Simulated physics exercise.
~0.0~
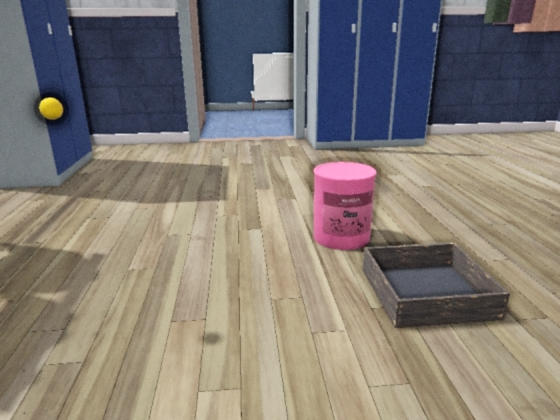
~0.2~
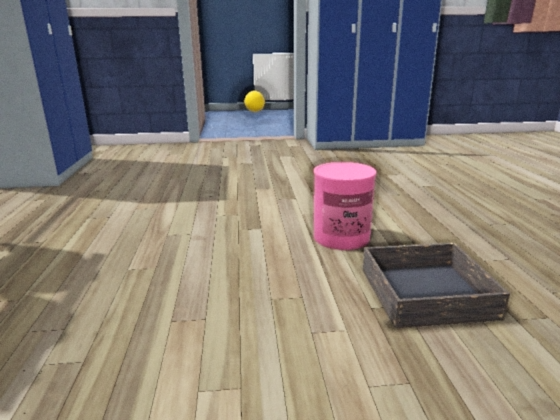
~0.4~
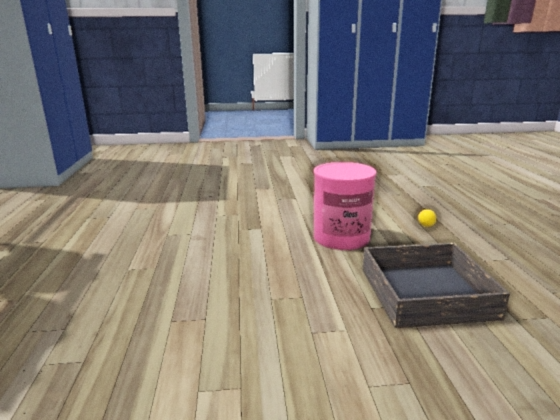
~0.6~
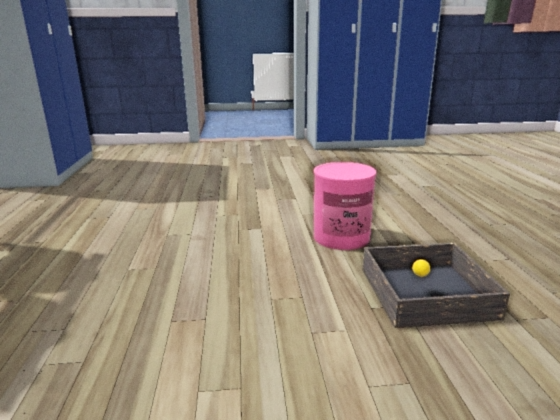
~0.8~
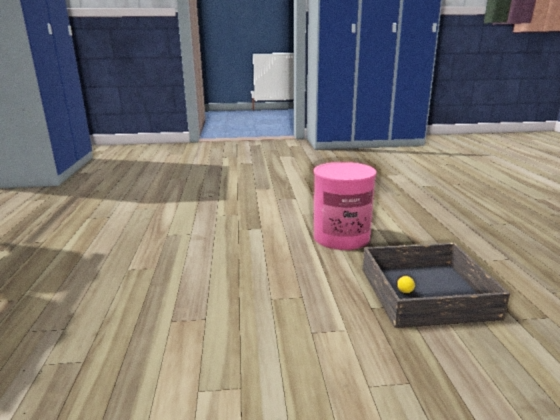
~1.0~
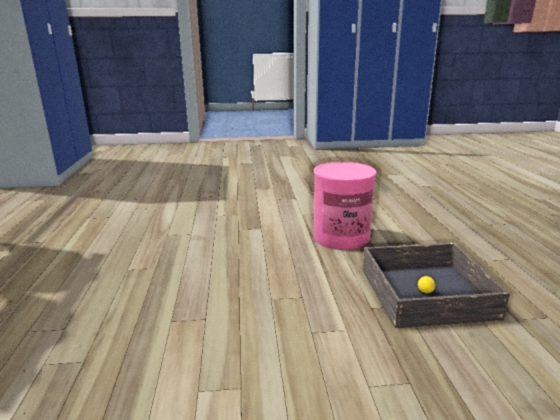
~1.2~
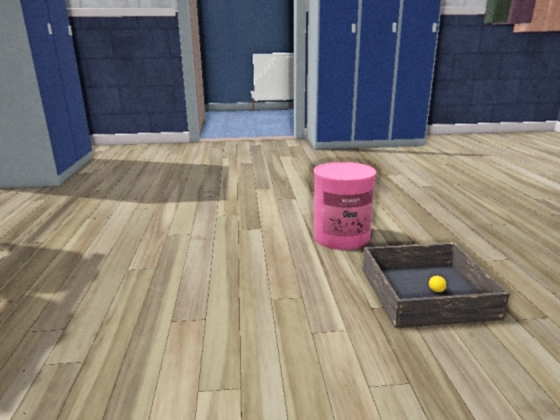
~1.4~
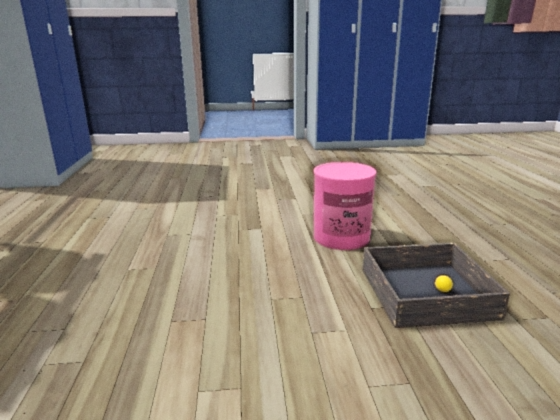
A small yellow ball flew in from the left, passed in front of the doorway and came down beyond the pink tub on the wooden floor, then dropped into the open box, where it shifted left, rolled back right and stayed inside.
